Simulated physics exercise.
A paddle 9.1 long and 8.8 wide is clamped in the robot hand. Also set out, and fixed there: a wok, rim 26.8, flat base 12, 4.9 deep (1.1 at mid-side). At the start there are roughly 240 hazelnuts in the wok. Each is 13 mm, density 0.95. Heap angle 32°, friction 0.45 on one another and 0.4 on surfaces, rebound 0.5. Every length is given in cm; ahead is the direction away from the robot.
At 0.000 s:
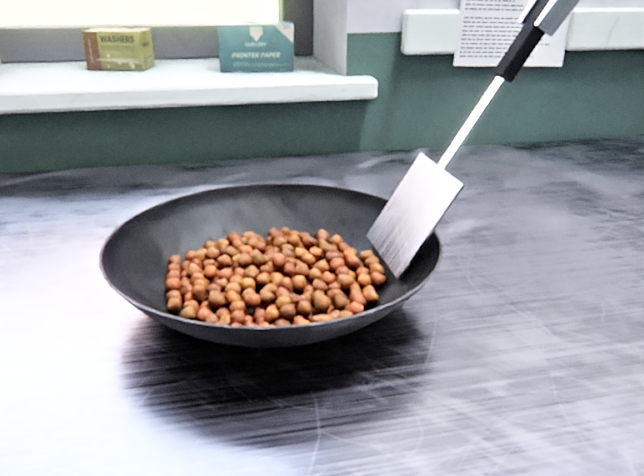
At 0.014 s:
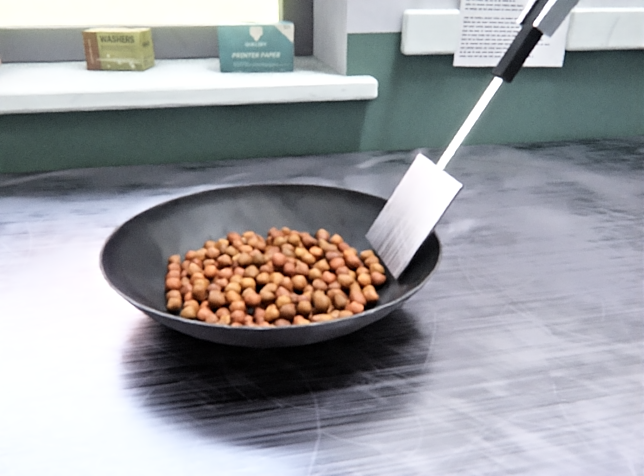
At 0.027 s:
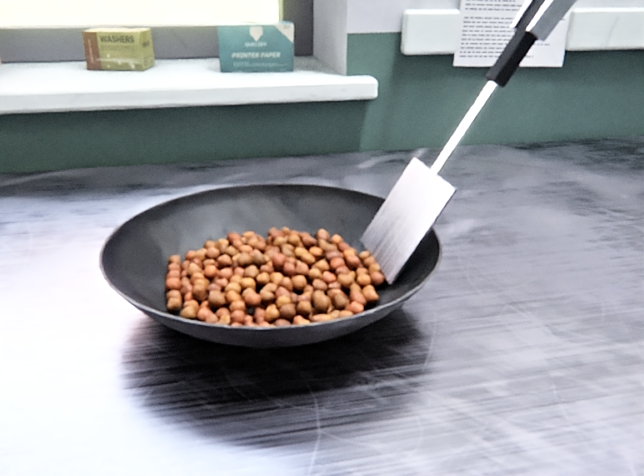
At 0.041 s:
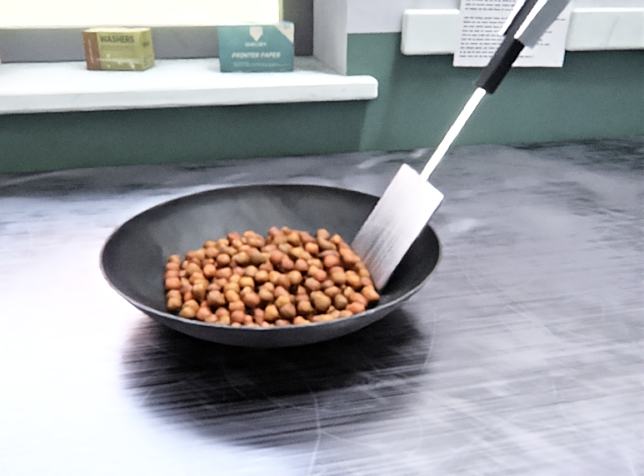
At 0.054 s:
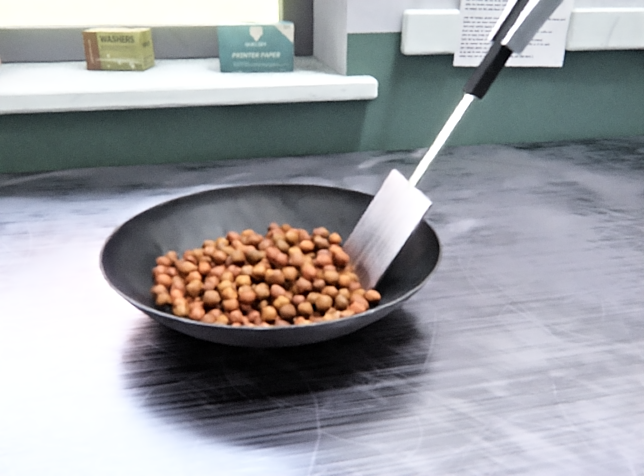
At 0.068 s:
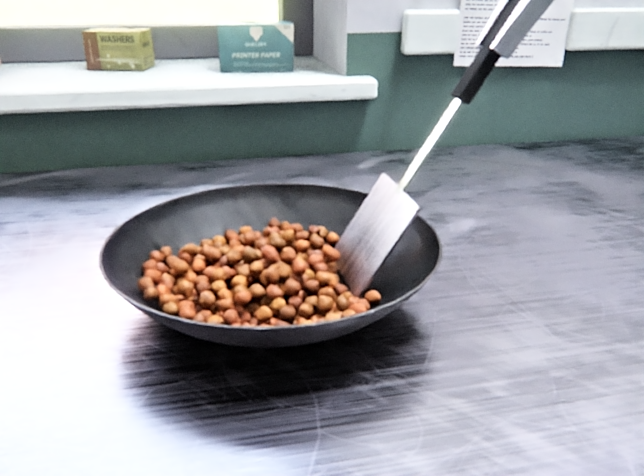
A metal paddle slides left inside a dark wok, pushing the brown hazelnuts leftward.
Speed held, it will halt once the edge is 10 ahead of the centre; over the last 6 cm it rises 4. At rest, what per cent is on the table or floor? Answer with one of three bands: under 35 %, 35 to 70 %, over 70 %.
Under 35 %.
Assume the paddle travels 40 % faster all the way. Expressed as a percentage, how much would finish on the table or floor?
It would be near 35 per cent.
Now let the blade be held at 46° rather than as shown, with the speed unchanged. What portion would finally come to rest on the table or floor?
I'd expect near 25 percent then.
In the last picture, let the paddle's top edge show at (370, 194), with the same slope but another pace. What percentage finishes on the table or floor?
Expect some 45 per cent there.
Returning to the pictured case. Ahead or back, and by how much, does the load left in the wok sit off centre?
Some 3.5 cm ahead of the centre.
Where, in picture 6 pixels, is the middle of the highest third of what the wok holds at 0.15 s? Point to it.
Around (199, 273).
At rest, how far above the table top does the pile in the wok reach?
Near 4.5 centimetres high.
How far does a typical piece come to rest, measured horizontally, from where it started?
Near 5 cm, measured level.
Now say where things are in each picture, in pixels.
Paddle top edge at (441, 168), sloping 58°; upper third of the load around (270, 271), from x 170 to 380, top at y 235; 244 in the wok, in the first frame.
Paddle top edge at (440, 169), sloping 58°; upper third of the load around (270, 271), from x 170 to 380, top at y 235, in the second frame.
Paddle top edge at (434, 173), sloping 58°; upper third of the load around (270, 271), from x 170 to 380, top at y 235, in the third frame.
Paddle top edge at (423, 179), sloping 58°; upper third of the load around (268, 267), from x 170 to 370, top at y 235, in the fourth frame.
Paddle top edge at (412, 185), sloping 58°; upper third of the load around (267, 269), from x 160 to 375, top at y 230, in the fifth frame.
Paddle top edge at (401, 189), sloping 58°; upper third of the load around (263, 267), from x 145 to 375, top at y 225; 244 in the wok, in the sixth frame.
After 0.15 s, sloping 58°, highest piece 6 above the table; 244 in the wok.
After 0.23 s, sloping 58°, highest piece 6 above the table; 244 in the wok.
After 0.47 s, sloping 58°, highest piece 10 above the table; 182 in the wok, 40 on the table or floor, 22 on the blade or in flight.
After 1.52 s, sloping 58°, highest piece 4 above the table; 182 in the wok, 62 on the table or floor.
At rest, 182 in the wok, 62 on the table or floor. That is 25 % on the table or floor.
